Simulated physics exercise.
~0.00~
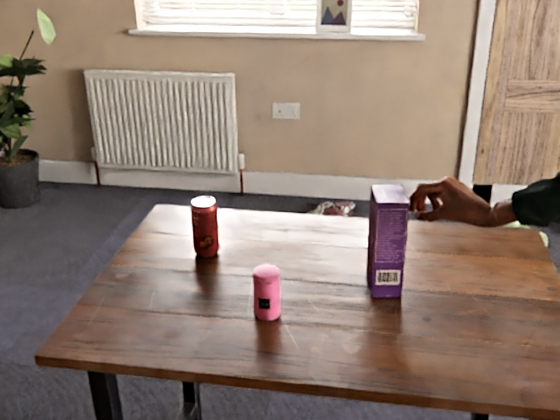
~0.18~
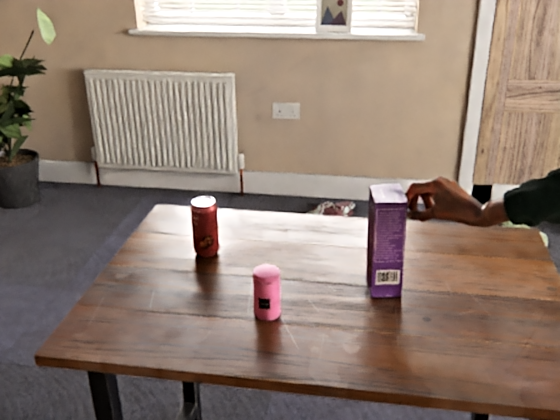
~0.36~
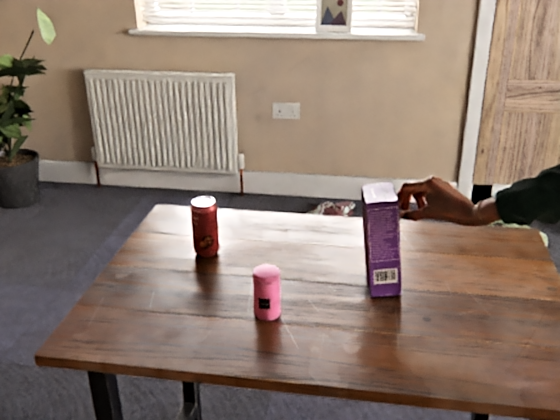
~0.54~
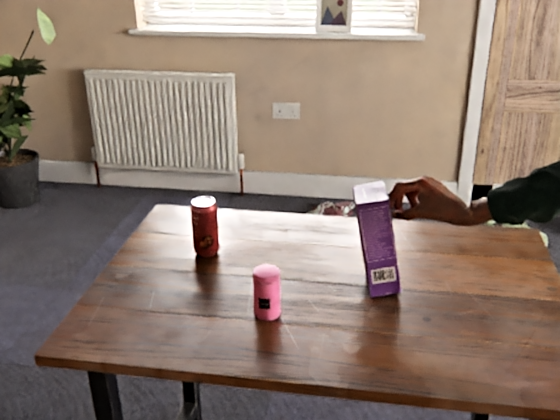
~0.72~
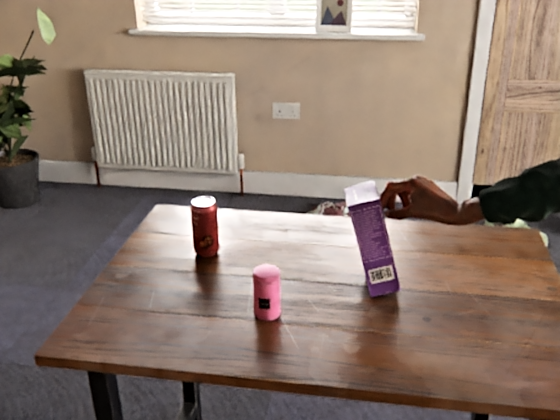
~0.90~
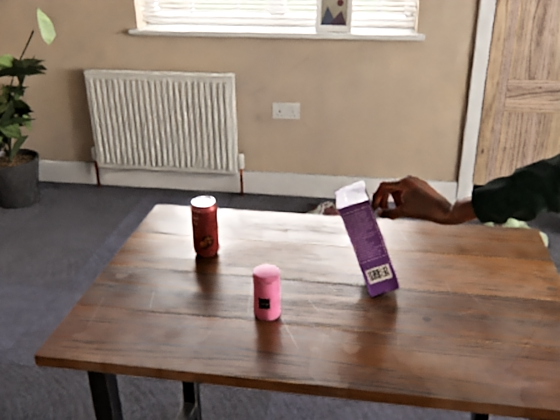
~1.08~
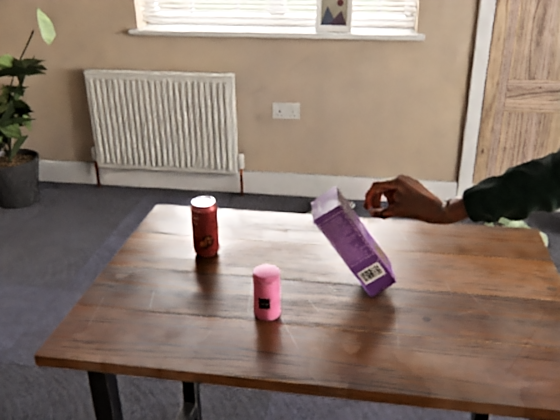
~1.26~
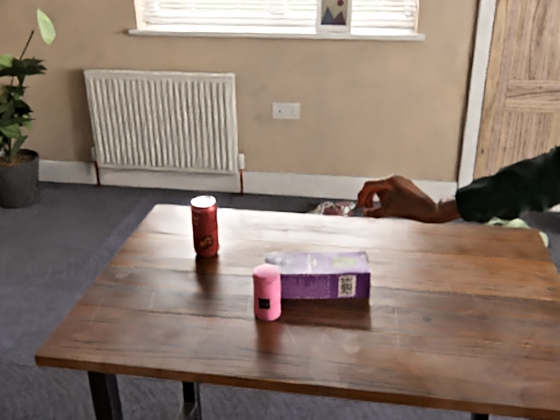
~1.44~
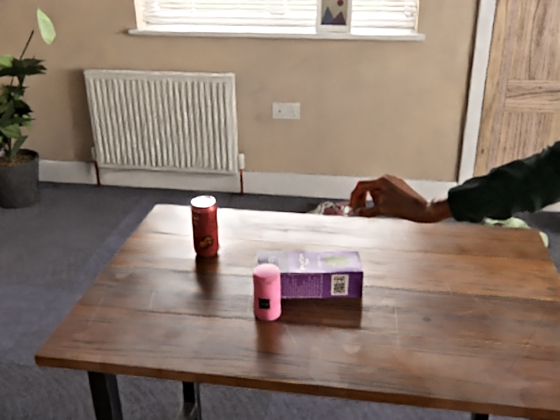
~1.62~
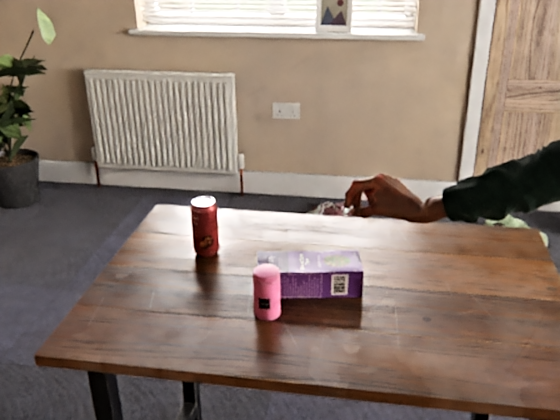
The clip opens on a wooden table holding a red can, a pink shaker and an upright purple carton, with a hand at the carton's upper right side. The hand pushes slowly leftward near the top, and the carton begins to lean to the left. As the push continues, the carton tilts further and further until it topples onto its side. It lands behind the pink shaker, then shifts slightly left and settles. It ends lying on the table, the hand hovering beyond it, while the can and shaker remain standing in their places.
